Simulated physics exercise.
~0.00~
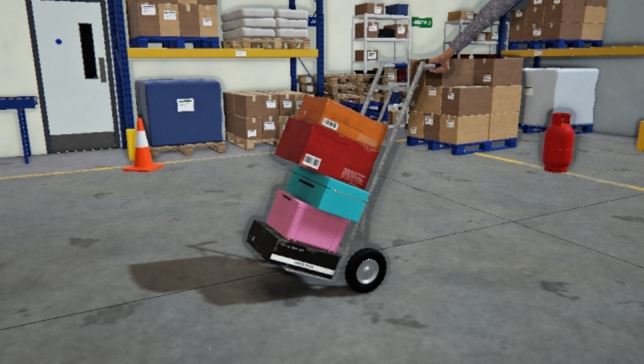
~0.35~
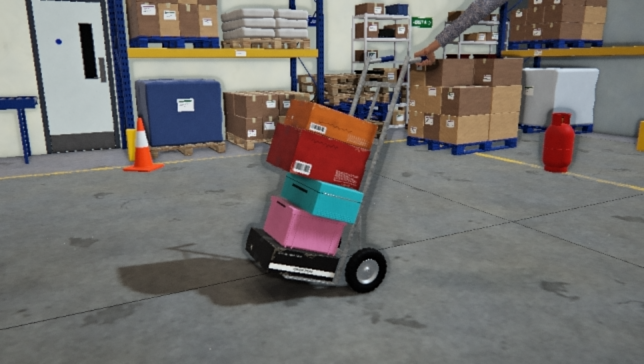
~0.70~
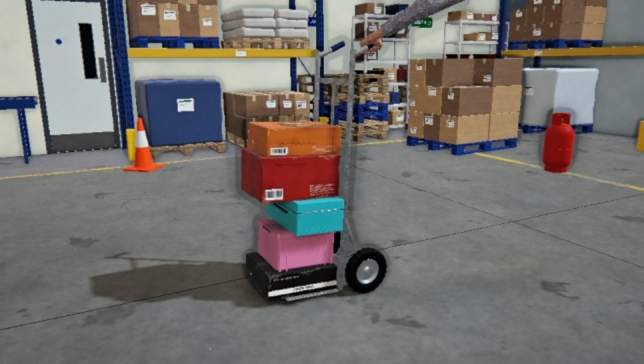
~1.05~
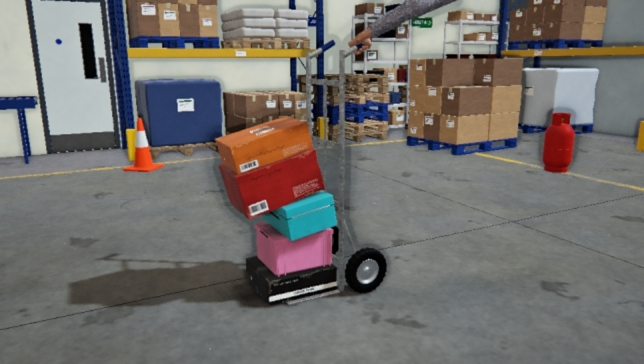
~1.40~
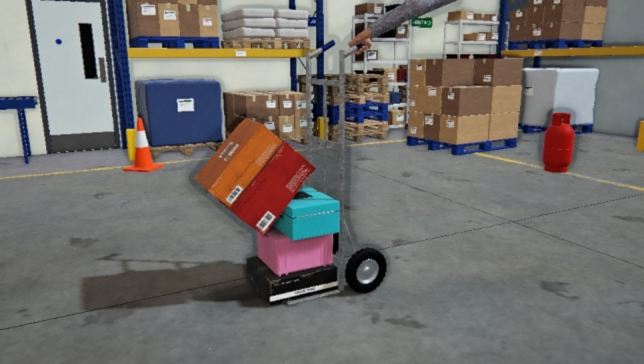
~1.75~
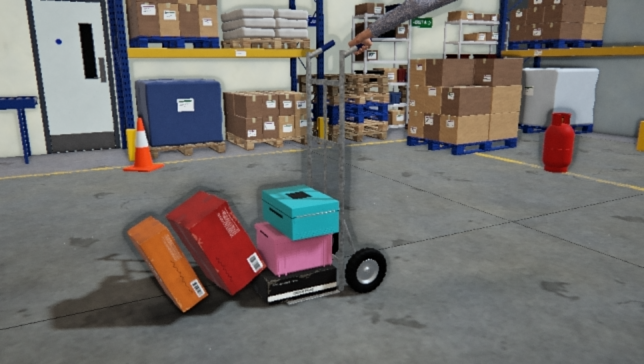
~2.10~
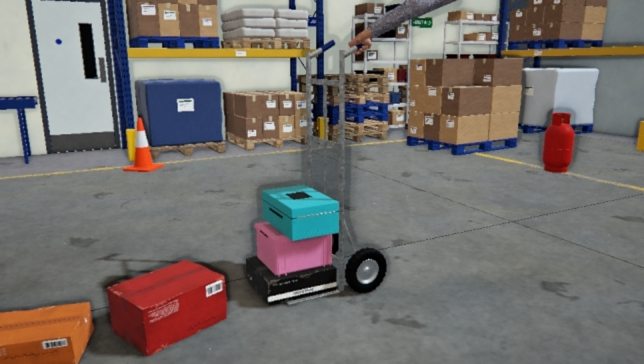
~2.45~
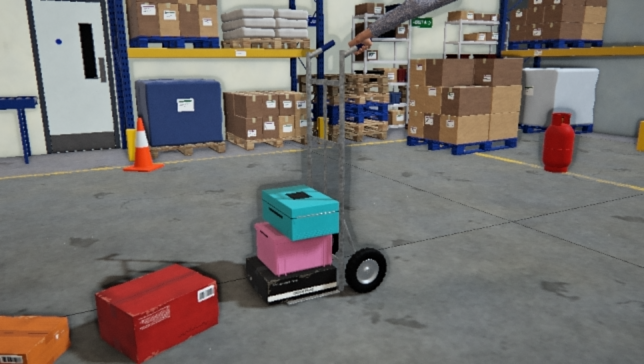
In a warehouse, a hand tips a loaded hand truck upright, toppling the orange and red boxes leftward onto the floor.
